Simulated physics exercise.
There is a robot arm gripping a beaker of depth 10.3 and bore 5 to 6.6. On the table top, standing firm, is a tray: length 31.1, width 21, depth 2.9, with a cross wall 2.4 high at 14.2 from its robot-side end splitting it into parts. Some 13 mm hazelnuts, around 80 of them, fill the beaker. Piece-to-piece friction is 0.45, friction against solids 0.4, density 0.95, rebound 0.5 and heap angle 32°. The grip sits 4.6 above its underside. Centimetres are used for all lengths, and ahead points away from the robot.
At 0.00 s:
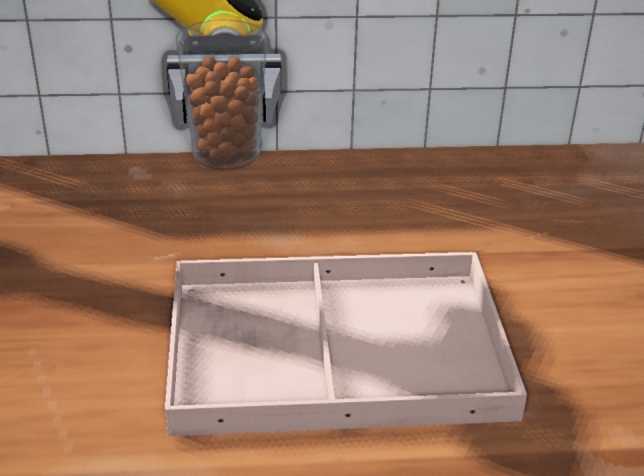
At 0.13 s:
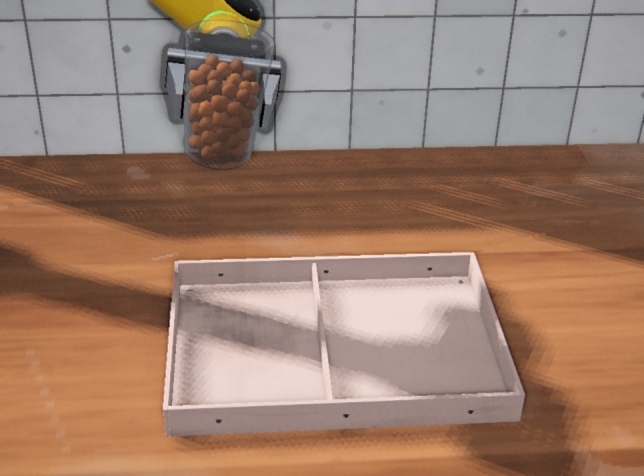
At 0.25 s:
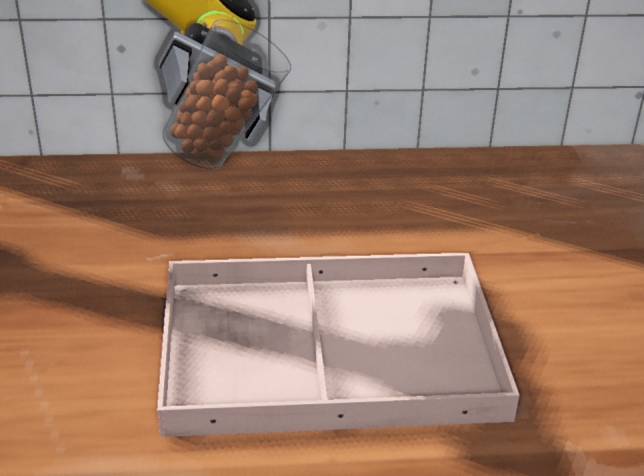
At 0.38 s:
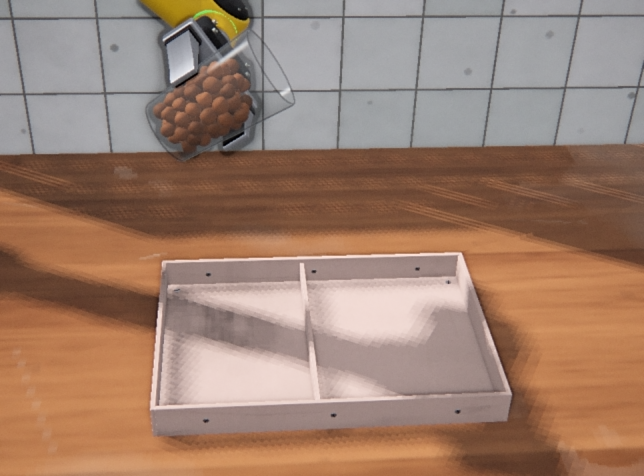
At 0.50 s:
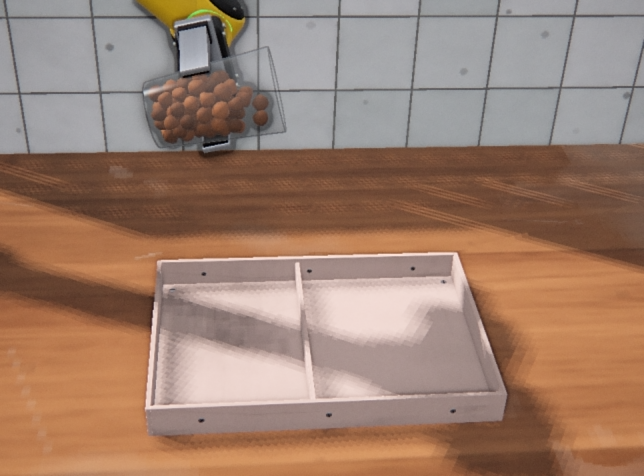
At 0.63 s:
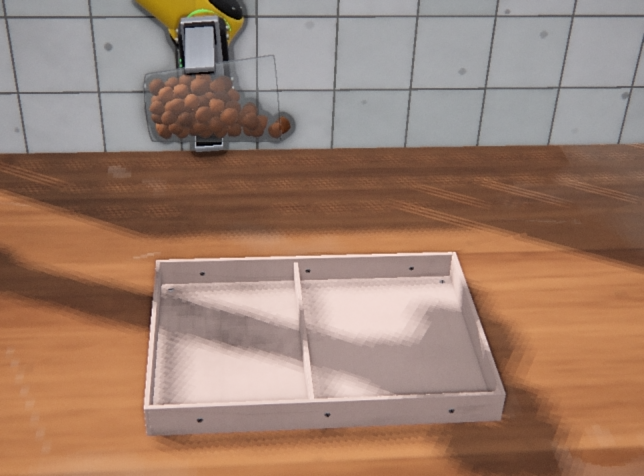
A yellow robot arm held a clear container of small brown balls above a wooden table with a divided tray, then turned it onto its side, and the balls shifted toward its open right end.
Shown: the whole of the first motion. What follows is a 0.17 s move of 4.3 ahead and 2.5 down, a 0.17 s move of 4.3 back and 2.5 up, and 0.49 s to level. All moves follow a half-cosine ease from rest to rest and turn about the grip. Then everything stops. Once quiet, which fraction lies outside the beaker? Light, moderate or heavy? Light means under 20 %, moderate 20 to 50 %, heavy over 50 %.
Moderate.
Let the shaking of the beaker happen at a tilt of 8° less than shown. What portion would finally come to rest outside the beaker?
Estimate: Around 15 per cent.
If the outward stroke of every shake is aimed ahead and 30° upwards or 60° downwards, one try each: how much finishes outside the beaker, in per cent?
45 and 10 %.
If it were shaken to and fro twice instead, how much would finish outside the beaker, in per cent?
Expected share: About 45 %.
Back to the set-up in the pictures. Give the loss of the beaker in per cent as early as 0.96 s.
Share gone: Around 25 %.
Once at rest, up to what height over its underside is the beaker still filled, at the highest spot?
Around 6.5 cm above the underside.
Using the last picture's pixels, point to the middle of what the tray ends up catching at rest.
Centre estimate: About (385, 342).
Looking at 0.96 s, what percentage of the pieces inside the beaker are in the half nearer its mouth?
Estimate: Around 55 %.
After 0.96 s, tilted 86° forward, highest piece 27 above the table; 59 in the beaker, 1 in the far-side part, 17 in flight or on a rim.
After 1.29 s, tilted 22° forward, highest piece 30 above the table; 54 in the beaker, 20 in the far-side part, 2 in the robot-side part, 1 in flight or on a rim.
After 1.66 s, level, highest piece 29 above the table; 54 in the beaker, 20 in the far-side part, 3 in the robot-side part.
After 2.71 s, level, highest piece 29 above the table; 54 in the beaker, 20 in the far-side part, 3 in the robot-side part.
At rest, 54 in the beaker, 20 in the far-side part, 3 in the robot-side part. That is 30 % outside the beaker.
